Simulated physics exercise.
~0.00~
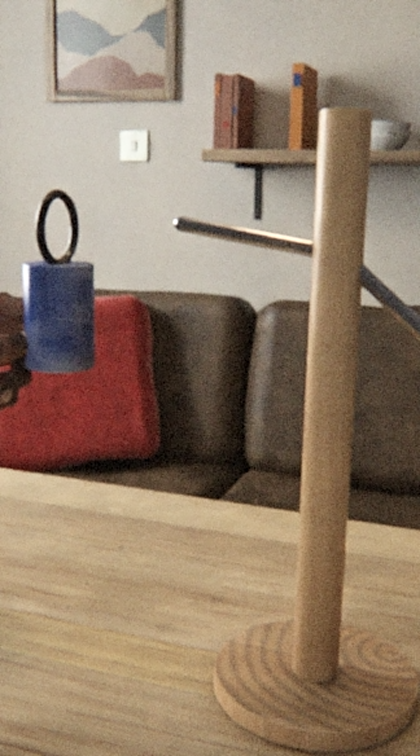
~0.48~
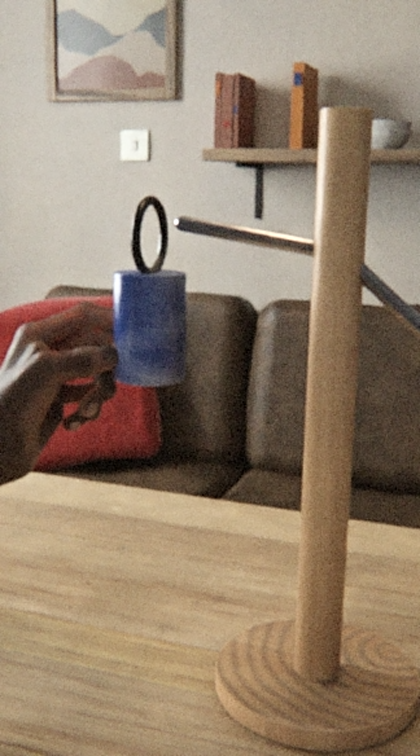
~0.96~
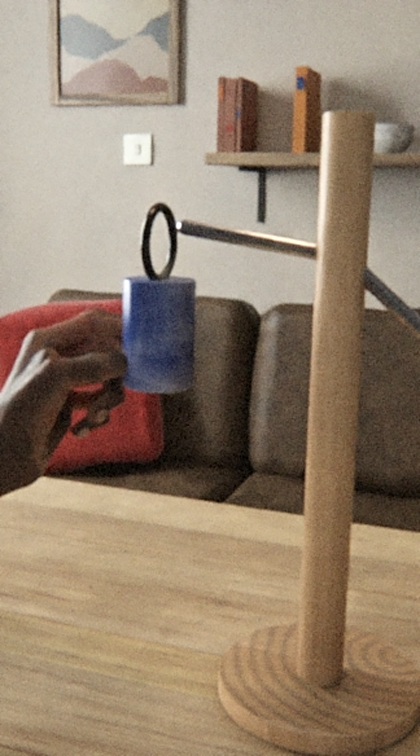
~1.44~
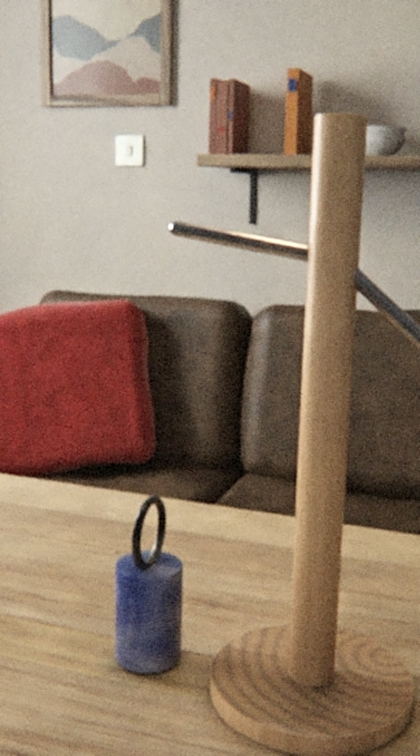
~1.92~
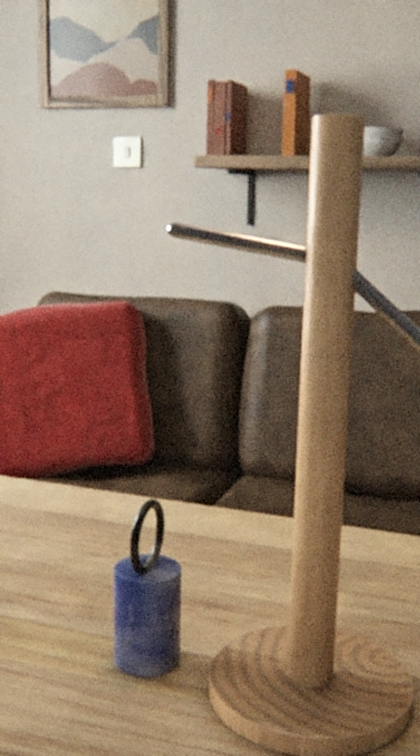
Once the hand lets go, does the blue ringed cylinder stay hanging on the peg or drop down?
The blue ringed cylinder drops down and ends up standing on the table below the peg.
